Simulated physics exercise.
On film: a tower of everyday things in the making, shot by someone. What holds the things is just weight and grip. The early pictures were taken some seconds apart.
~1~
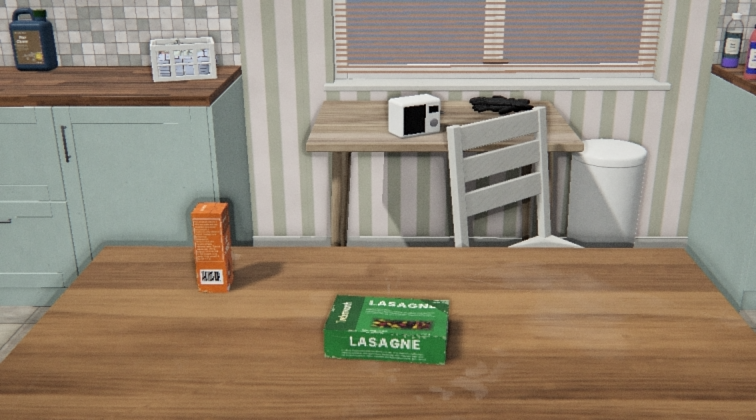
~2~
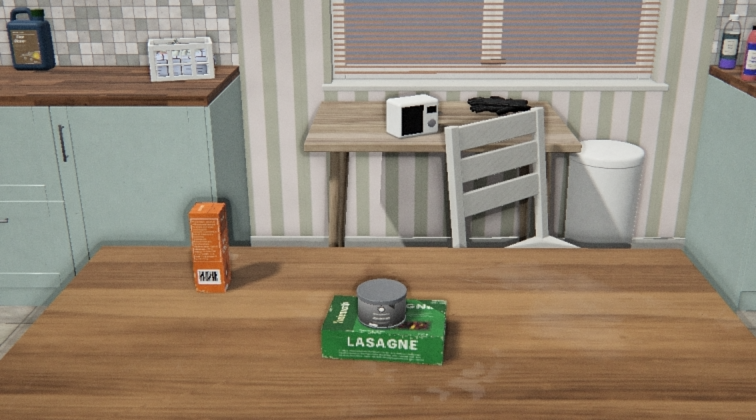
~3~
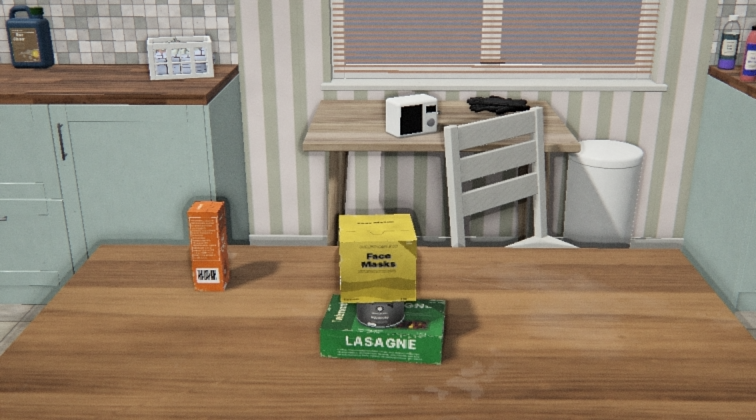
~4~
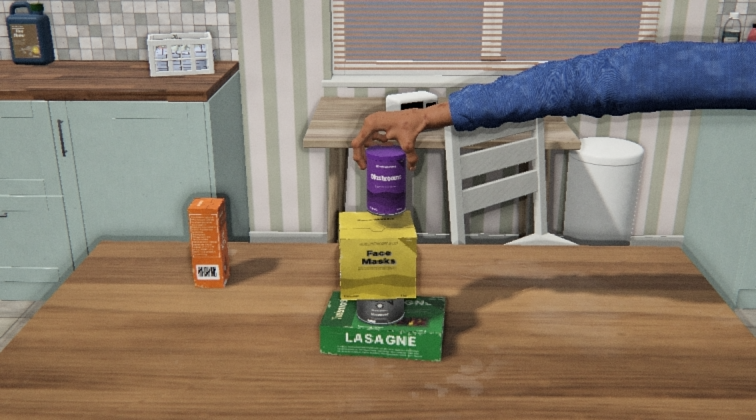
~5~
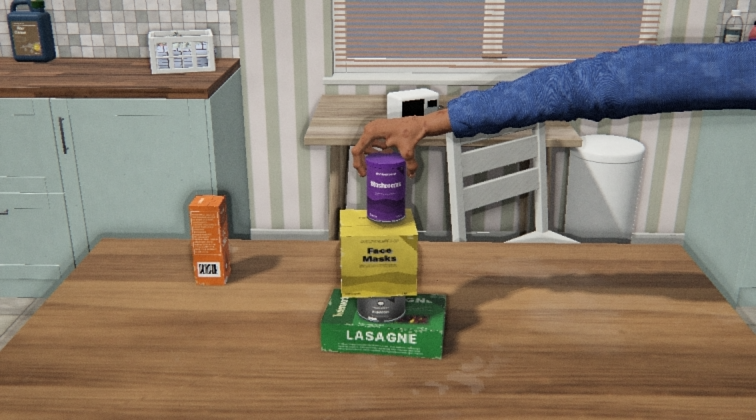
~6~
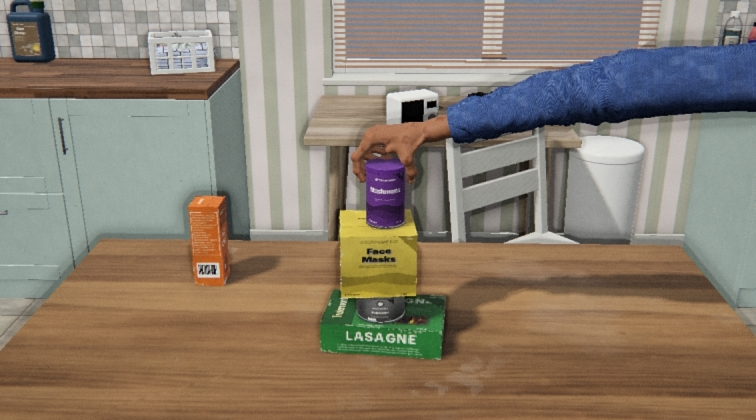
A kitchen with striped wallpaper and pale teal cabinets is seen from across a wooden table, the view staying nearly still. An orange carton stands at left, while a green lasagne packet lies near the centre, with a white chair behind. A grey tin and then a yellow face masks box appear stacked on the packet, and a blue-sleeved arm from the right lowers a purple tin onto the box, still gripping it.
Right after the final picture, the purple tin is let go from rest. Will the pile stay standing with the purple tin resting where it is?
Yes - stays standing.
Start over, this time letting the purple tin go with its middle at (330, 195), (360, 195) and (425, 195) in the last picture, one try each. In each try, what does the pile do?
The pile collapses in the first case, remains standing in the second case and collapses in the third case.
Then, 0.20 s on from there, no change.
Then, 0.40 s on from there, purple tin resting near (386, 194).
In the end, all 5 unmoved. At the end, from the last picture's camera, purple tin near (386, 194). The pile holds.
